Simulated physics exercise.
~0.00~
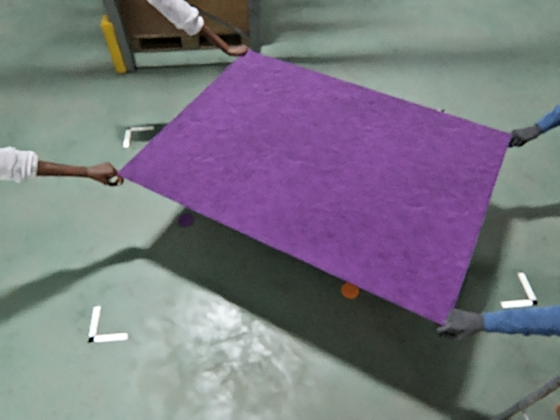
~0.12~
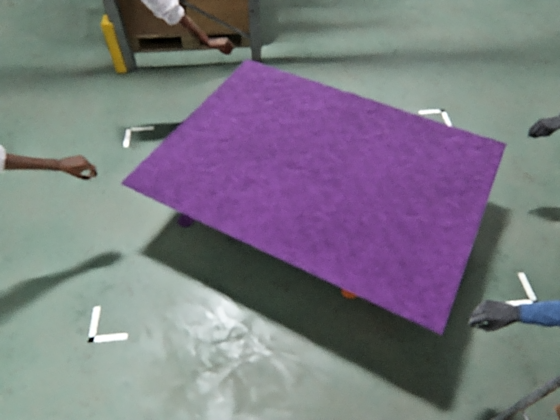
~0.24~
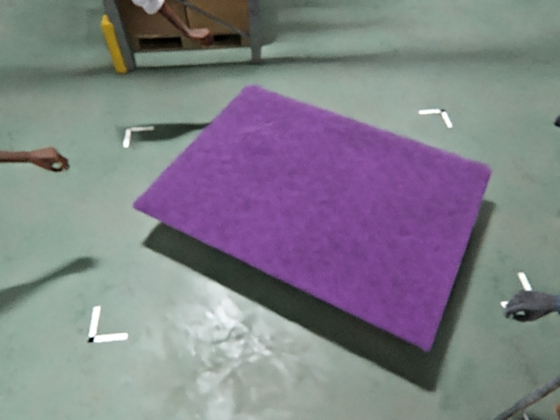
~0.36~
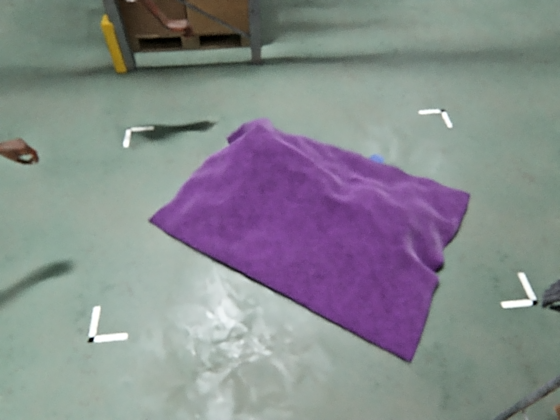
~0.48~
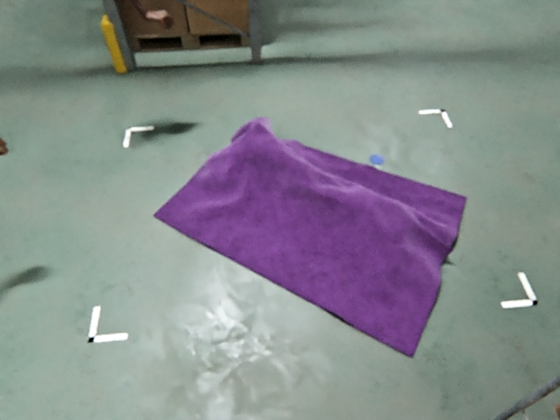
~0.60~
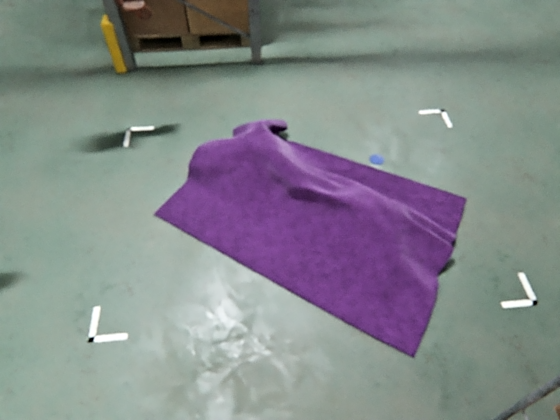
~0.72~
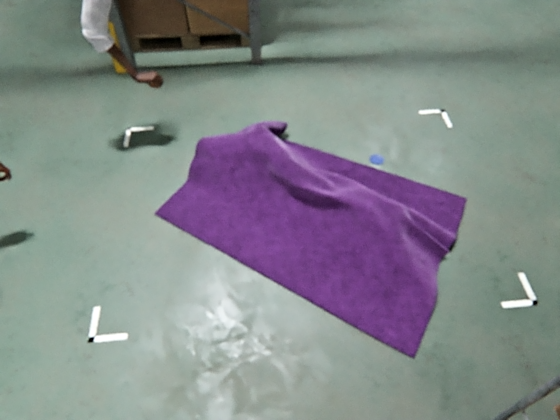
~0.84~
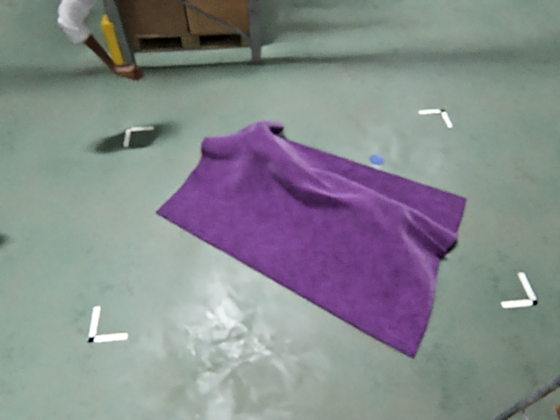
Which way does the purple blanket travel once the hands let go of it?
It moves down, dropping to the floor and settling there in raised folds.
